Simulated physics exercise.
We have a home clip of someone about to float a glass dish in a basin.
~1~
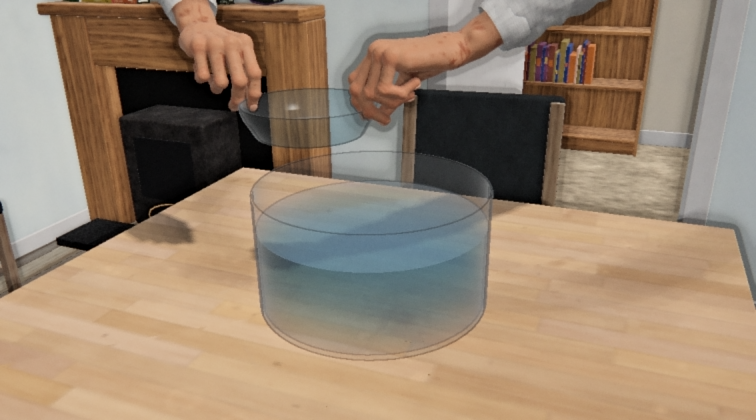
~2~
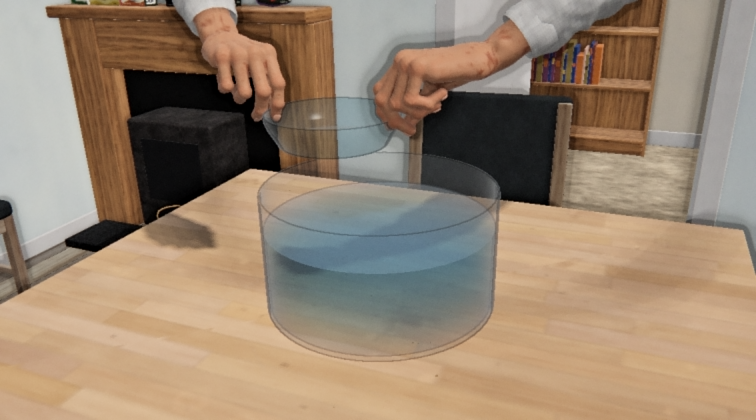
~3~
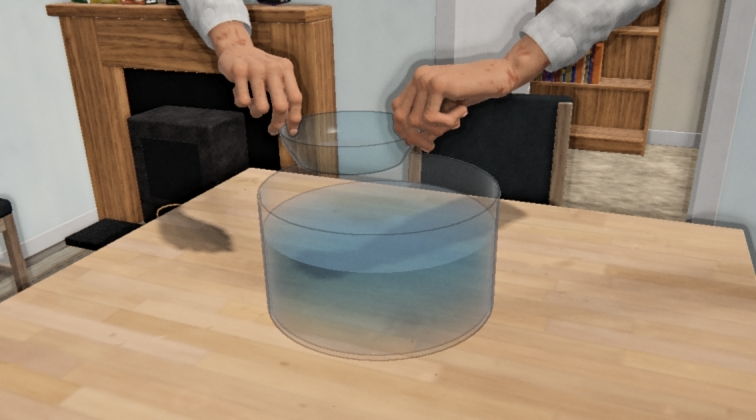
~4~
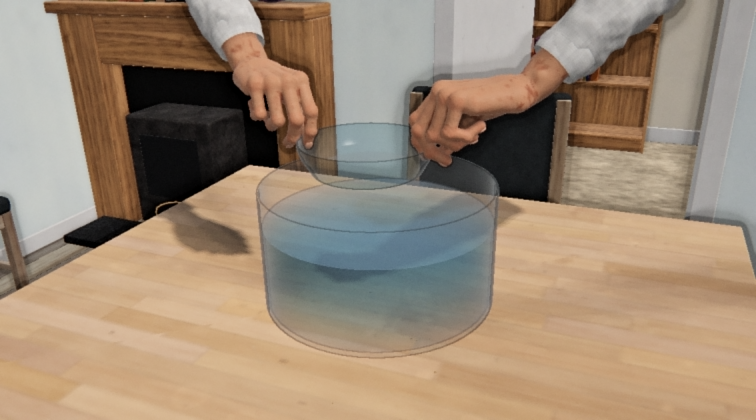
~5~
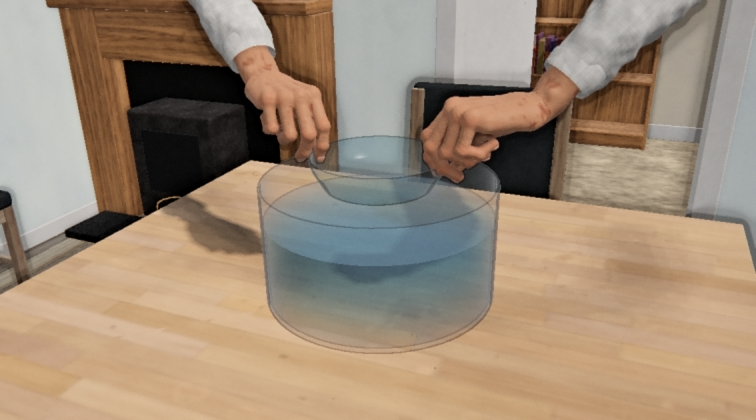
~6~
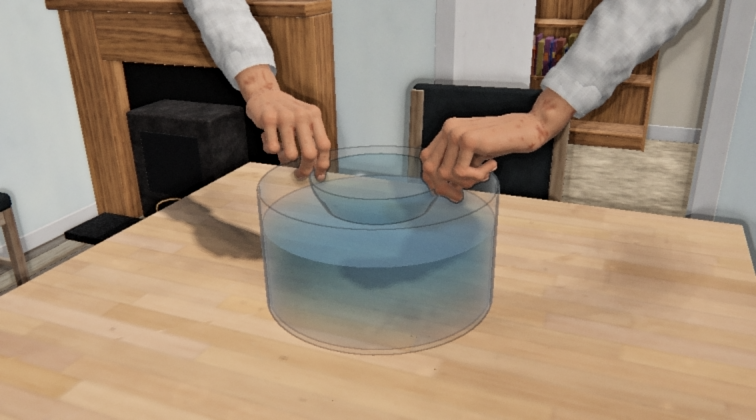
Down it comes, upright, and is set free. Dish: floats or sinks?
It remains up.
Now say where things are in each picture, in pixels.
The first frame shows dish (310, 116) empty; above the basin.
The second frame shows dish (333, 125) empty; coming down.
The third frame shows dish (351, 140) empty; lower.
The fourth frame shows dish (367, 154) empty; lower still.
The fifth frame shows dish (378, 168) empty; close to the surface.
The sixth frame shows dish (378, 187) empty; just over the surface.
Shortly, the dish dips into the water.
Then, it bobs and steadies.
At the finish, the dish floats with most of its side showing.
